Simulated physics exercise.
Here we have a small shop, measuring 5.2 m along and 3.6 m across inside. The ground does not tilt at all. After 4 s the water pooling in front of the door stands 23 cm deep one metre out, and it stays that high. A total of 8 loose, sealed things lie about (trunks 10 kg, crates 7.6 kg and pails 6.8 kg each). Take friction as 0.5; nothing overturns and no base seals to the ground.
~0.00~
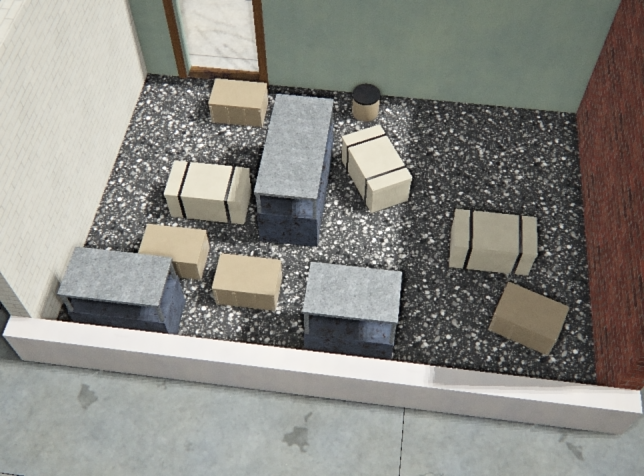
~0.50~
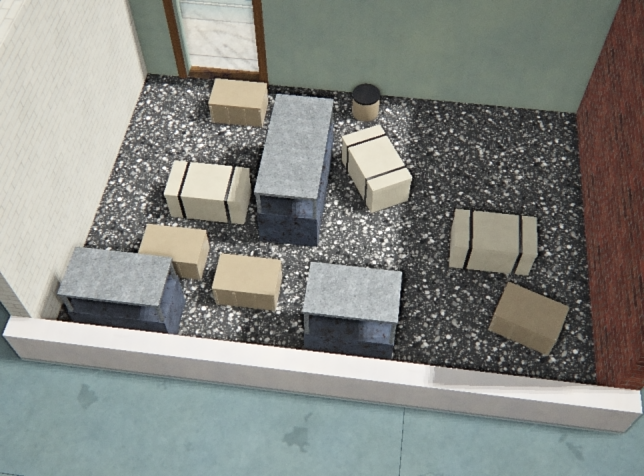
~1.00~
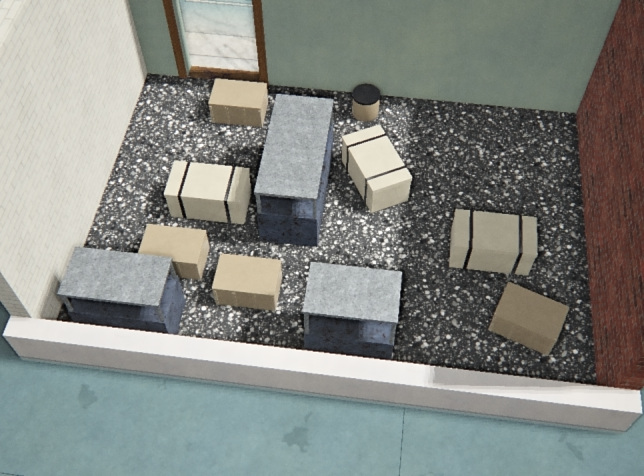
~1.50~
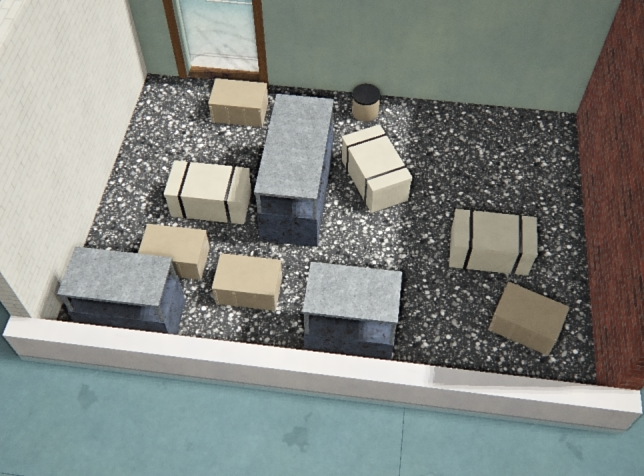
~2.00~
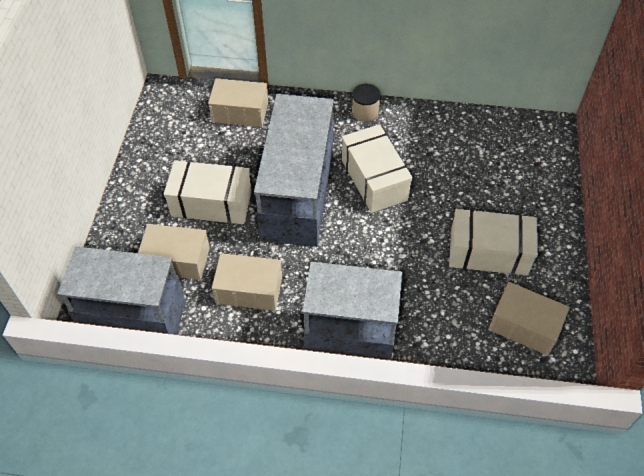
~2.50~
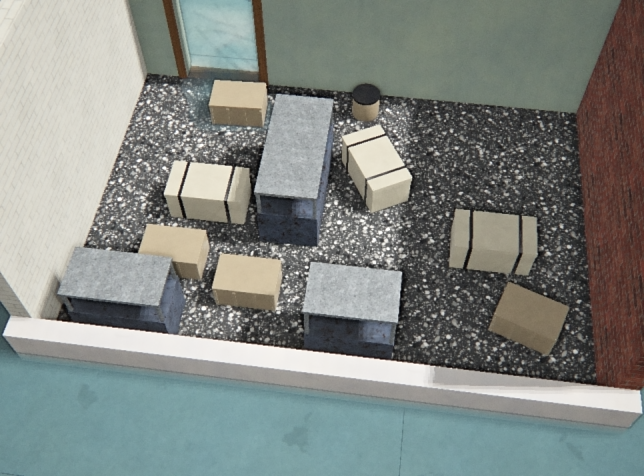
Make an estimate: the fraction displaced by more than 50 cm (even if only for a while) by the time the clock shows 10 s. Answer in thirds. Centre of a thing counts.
One to two thirds.
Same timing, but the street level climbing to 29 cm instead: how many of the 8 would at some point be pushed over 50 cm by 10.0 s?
Under that setup the answer is 6.
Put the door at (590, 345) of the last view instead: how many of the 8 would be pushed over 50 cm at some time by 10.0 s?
6.
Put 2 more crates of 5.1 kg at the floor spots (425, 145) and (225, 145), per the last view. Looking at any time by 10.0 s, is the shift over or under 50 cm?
Taking them in order, the first is below the threshold and the second is above the threshold.
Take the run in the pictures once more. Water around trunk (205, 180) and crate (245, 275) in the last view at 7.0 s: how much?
Close to 9 and 10 centimetres.
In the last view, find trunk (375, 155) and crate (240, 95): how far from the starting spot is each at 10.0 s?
Respectively 0 and 200 cm.
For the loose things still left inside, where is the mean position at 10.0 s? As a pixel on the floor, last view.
Centre of the remaining things: Roughly (380, 245).
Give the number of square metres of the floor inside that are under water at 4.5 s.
Wet area: Approx. 5.5 m2.
After 3.5 s 1 of 8 are over 50 cm from their spots; 0 afloat.
After 4.5 s 1 of 8 are over 50 cm from their spots; 1 afloat.
After 7.0 s 3 of 8 are over 50 cm from their spots; 4 afloat.
After 10.0 s 4 of 8 are over 50 cm from their spots, and 4 have been at some point; 4 afloat.
